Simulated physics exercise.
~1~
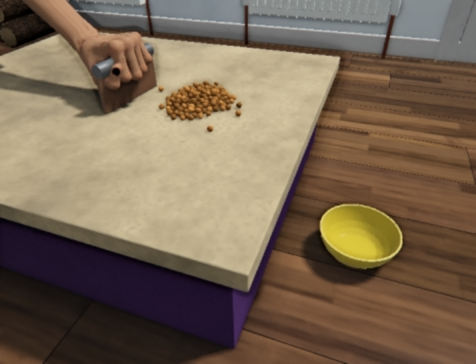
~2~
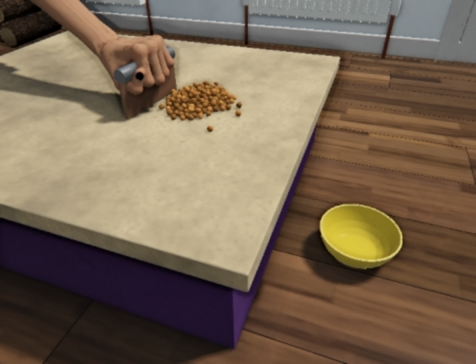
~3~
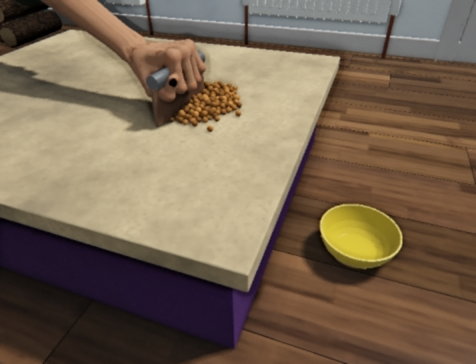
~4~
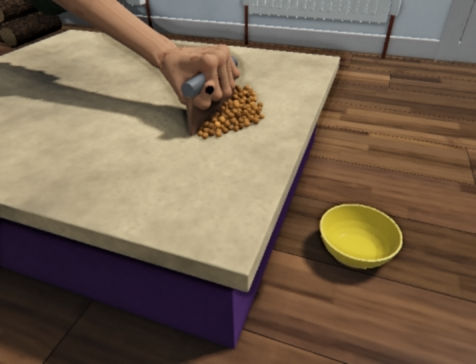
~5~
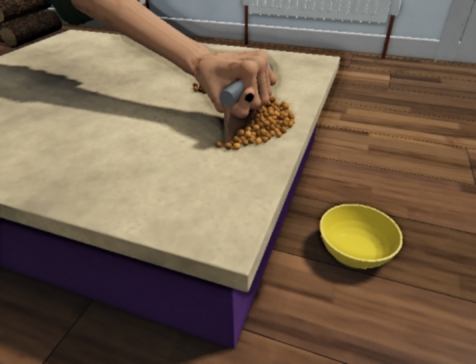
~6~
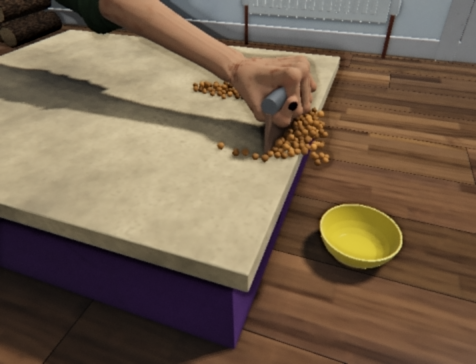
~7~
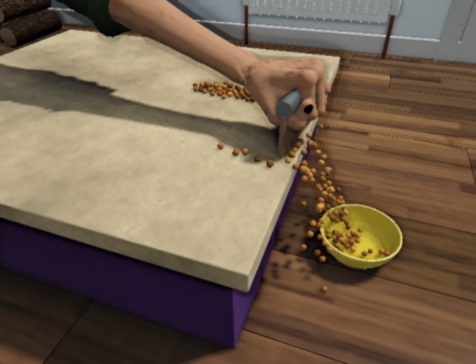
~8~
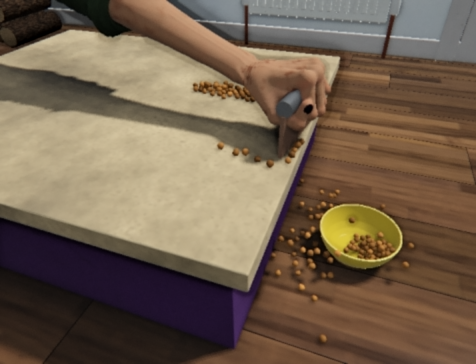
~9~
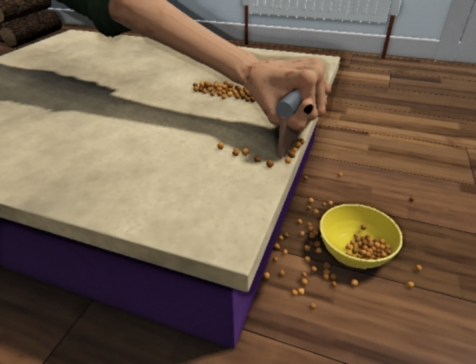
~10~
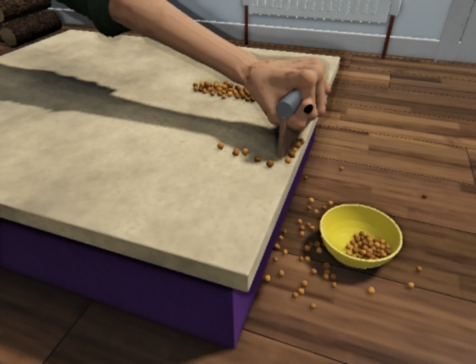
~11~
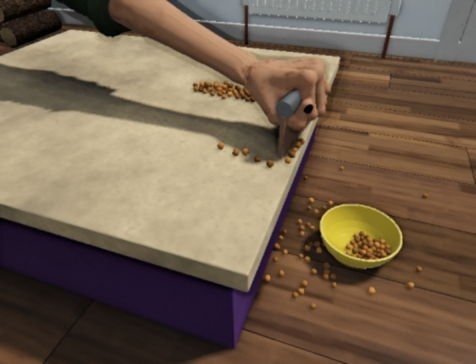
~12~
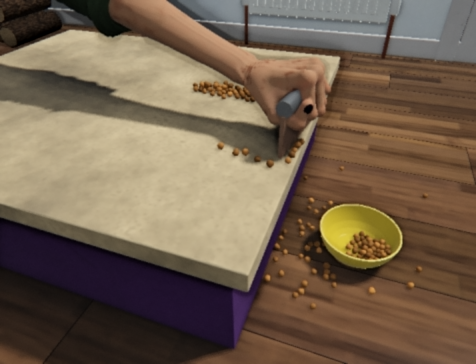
A hand gripping a small scraper slides it to the right across a pale tabletop with purple sides, toward a loose pile of roasted chickpeas. The blade meets the pile and pushes it toward the right edge, while some chickpeas slip past and trail behind in a band. At the edge the scraper stops, and the leading chickpeas spill over toward a yellow bowl on the wooden floor. Some land in the bowl, while others scatter across the boards around it. At the end, many chickpeas still lie on the tabletop, and the hand stays still at the edge.
